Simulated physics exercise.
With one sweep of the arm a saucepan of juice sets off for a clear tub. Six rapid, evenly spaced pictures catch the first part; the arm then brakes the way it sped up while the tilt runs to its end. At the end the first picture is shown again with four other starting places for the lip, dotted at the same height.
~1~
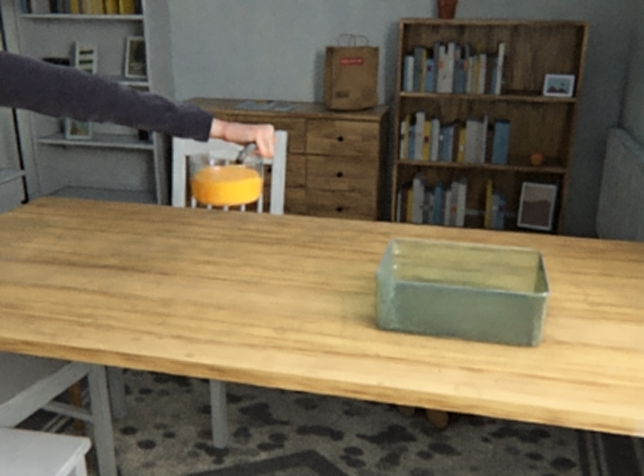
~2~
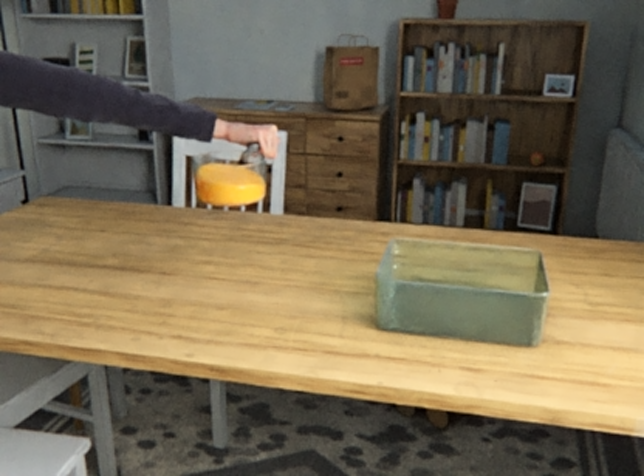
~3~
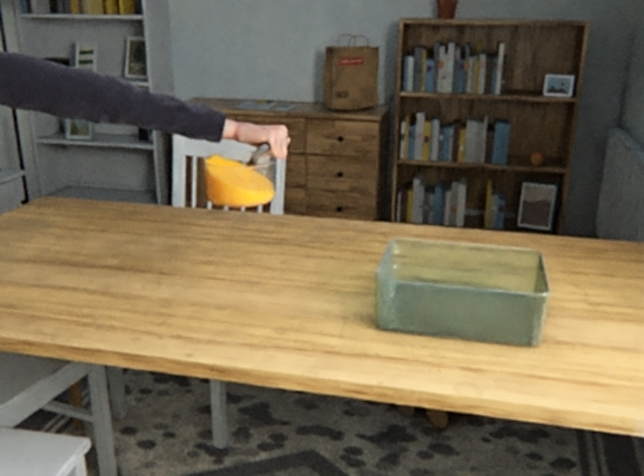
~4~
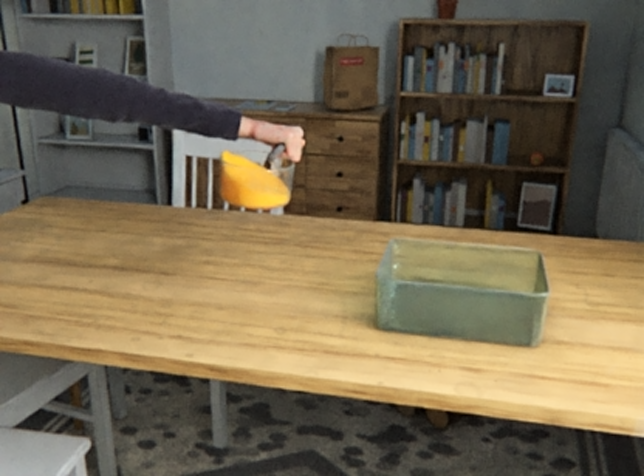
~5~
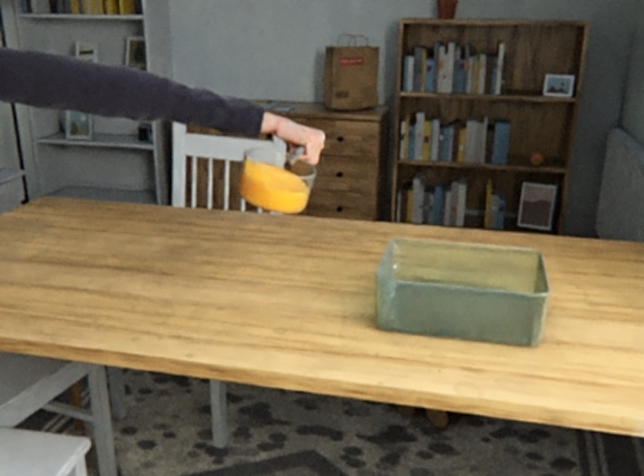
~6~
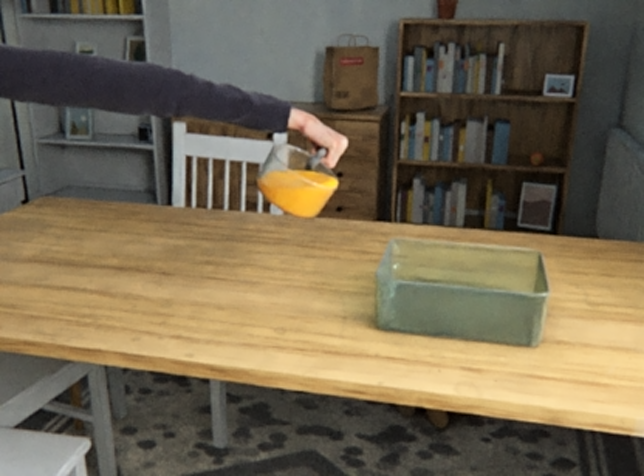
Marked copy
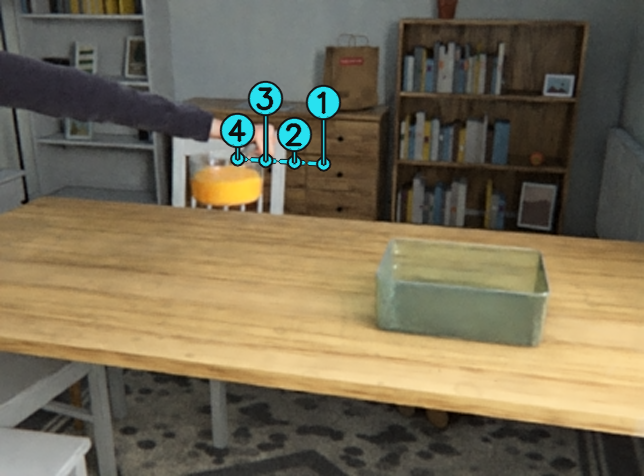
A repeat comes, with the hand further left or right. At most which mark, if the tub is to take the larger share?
Choose 4.
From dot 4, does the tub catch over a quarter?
Yes.
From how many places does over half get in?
All of them.
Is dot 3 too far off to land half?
No, not at all.
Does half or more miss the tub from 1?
No, that is safe.
On the marked copy, 1 at (323, 164); 2 at (294, 162); 3 at (265, 160); 4 at (237, 158).
Choosing 1, about 91 % lands in the tub, 4 % falls short and 6 % goes beside or beyond.
Choosing 2, about 84 % lands in the tub, 4 % falls short and 12 % goes beside or beyond.
Choosing 3, about 83 % lands in the tub, 10 % falls short and 7 % goes beside or beyond.
Choosing 4, about 65 % lands in the tub, 29 % falls short and 6 % goes beside or beyond.
